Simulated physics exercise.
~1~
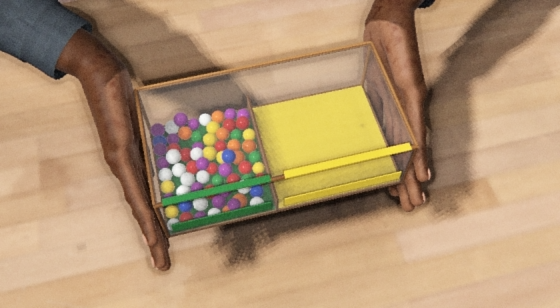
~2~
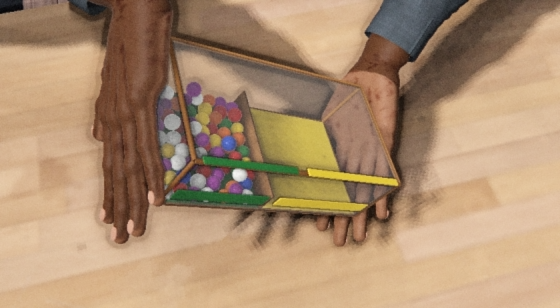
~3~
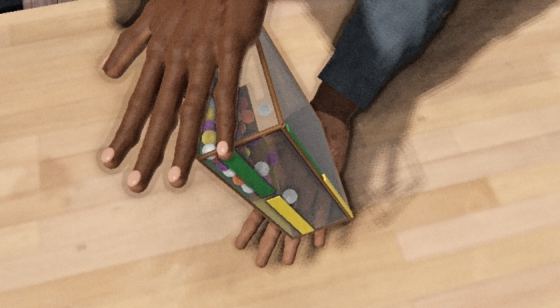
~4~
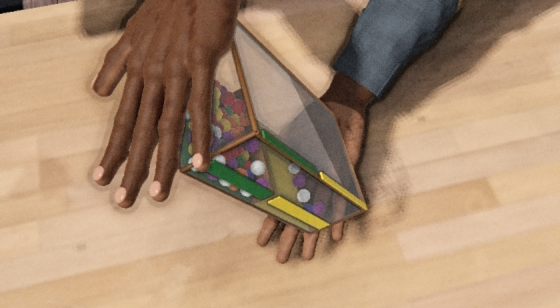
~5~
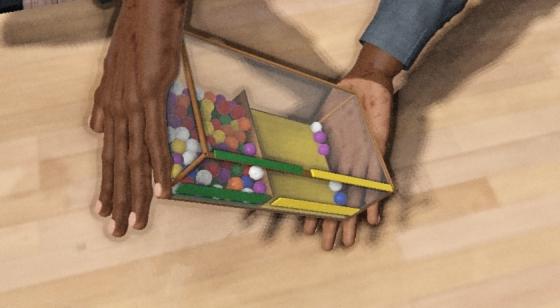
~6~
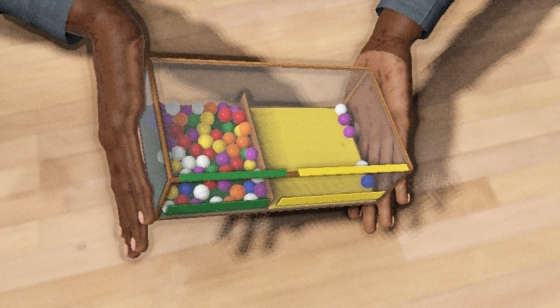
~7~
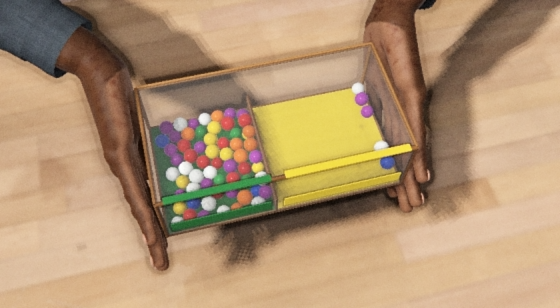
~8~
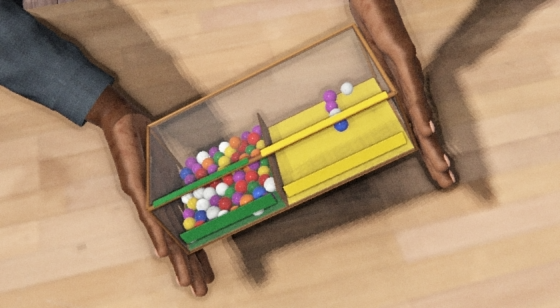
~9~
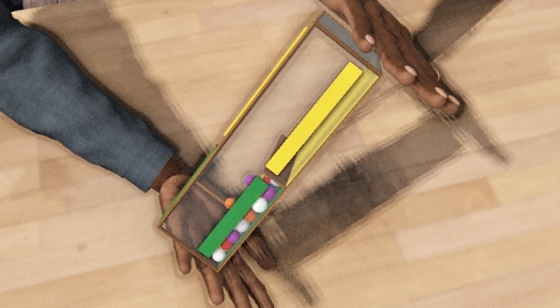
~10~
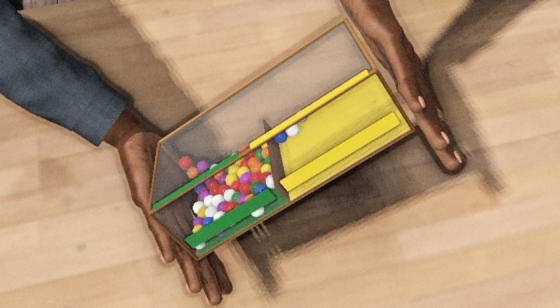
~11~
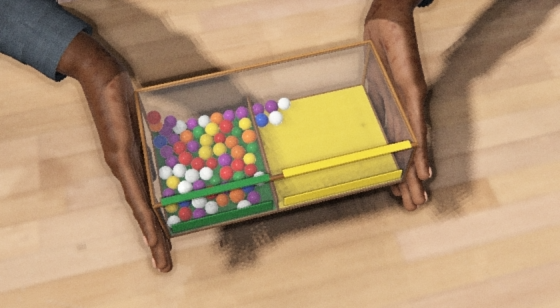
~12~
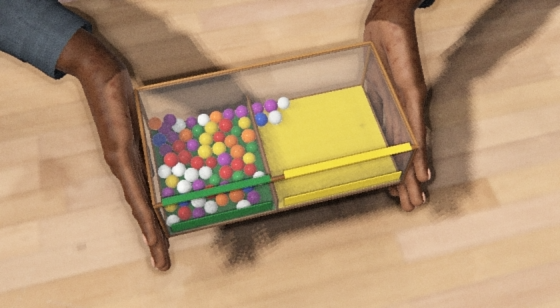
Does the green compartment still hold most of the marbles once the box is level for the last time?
Yes, the green compartment keeps nearly all of the marbles. Only a few end up in the yellow compartment, resting beside the divider.
